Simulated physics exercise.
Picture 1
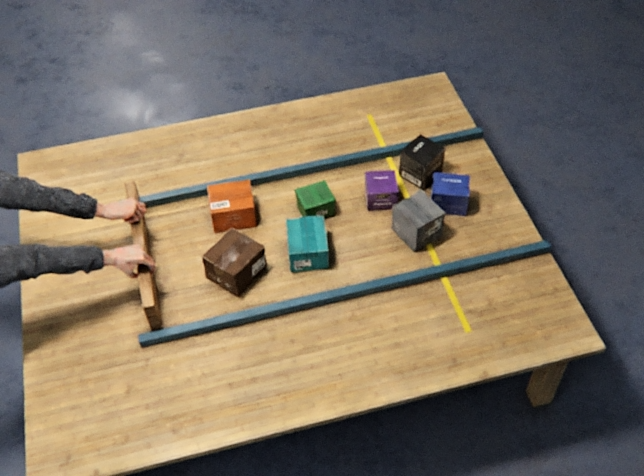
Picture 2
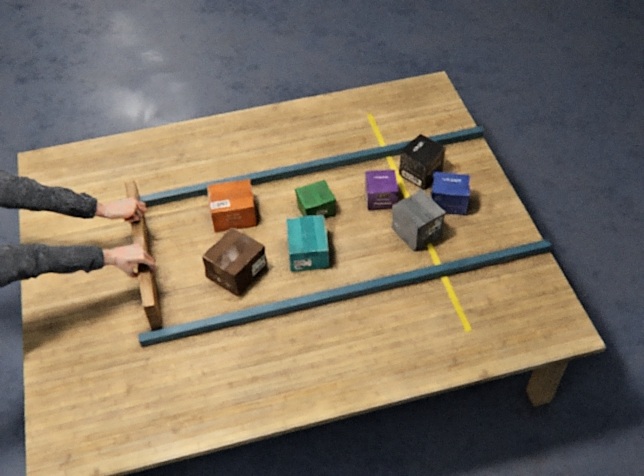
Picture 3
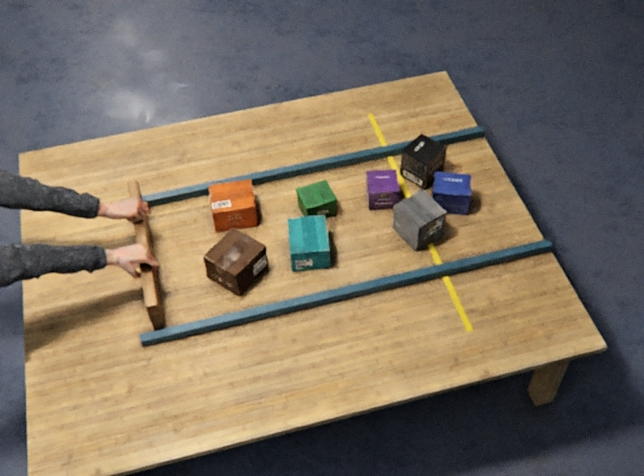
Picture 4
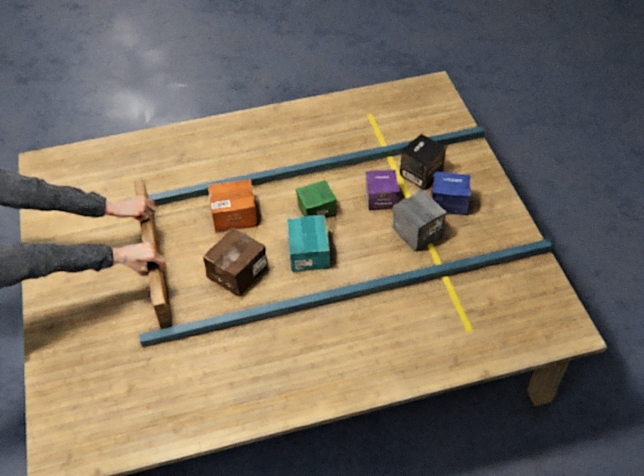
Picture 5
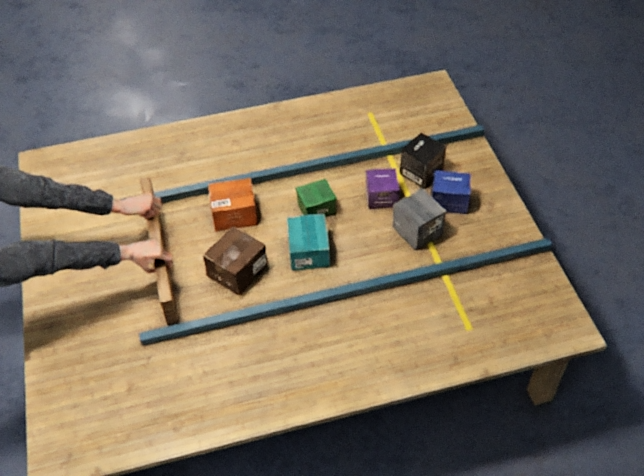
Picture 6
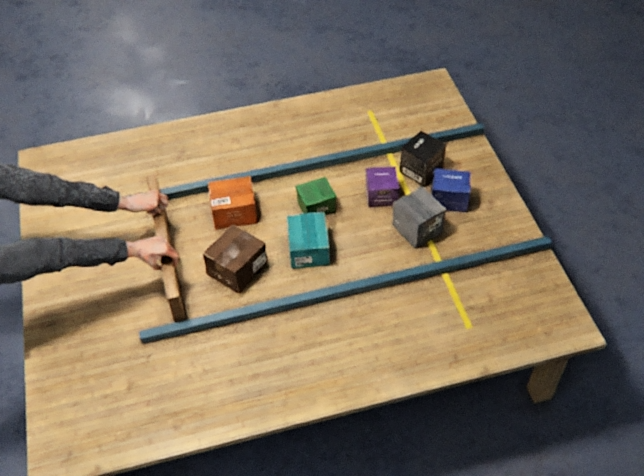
Two hands slid a wooden plank slowly a short way to the right between two blue rails on a wooden table, while the colourful boxes scattered ahead of it stayed where they were.
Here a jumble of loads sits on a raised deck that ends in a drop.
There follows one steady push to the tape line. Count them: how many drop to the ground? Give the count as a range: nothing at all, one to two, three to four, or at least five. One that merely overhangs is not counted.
The count is one to two.
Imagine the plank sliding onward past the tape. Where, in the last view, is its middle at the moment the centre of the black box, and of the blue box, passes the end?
At (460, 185) for the black box; at (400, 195) for the blue box.
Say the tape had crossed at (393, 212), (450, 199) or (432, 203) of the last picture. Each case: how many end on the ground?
Try 1: 0; try 2: 3; try 3: 2.
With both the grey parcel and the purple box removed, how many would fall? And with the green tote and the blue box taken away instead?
Count of fallen: 0 / 0.
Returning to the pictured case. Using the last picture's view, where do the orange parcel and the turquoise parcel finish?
Near (419, 162) and (484, 207).
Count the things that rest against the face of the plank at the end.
At rest, 2 are in contact.
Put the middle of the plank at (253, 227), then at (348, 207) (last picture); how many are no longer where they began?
First position 3; second position 8.
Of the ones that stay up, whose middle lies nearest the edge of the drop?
The one is the grey parcel.
A little later, none off yet; blue box at rest near (450, 191); black box at rest near (423, 159); grey parcel at rest near (418, 217).
Next, none off yet; blue box shifted about its own width near (484, 184); black box shifted a little near (430, 155); grey parcel shifted about its own width near (477, 209).
When it is over, the number that fall off is one or two; down, blue box.
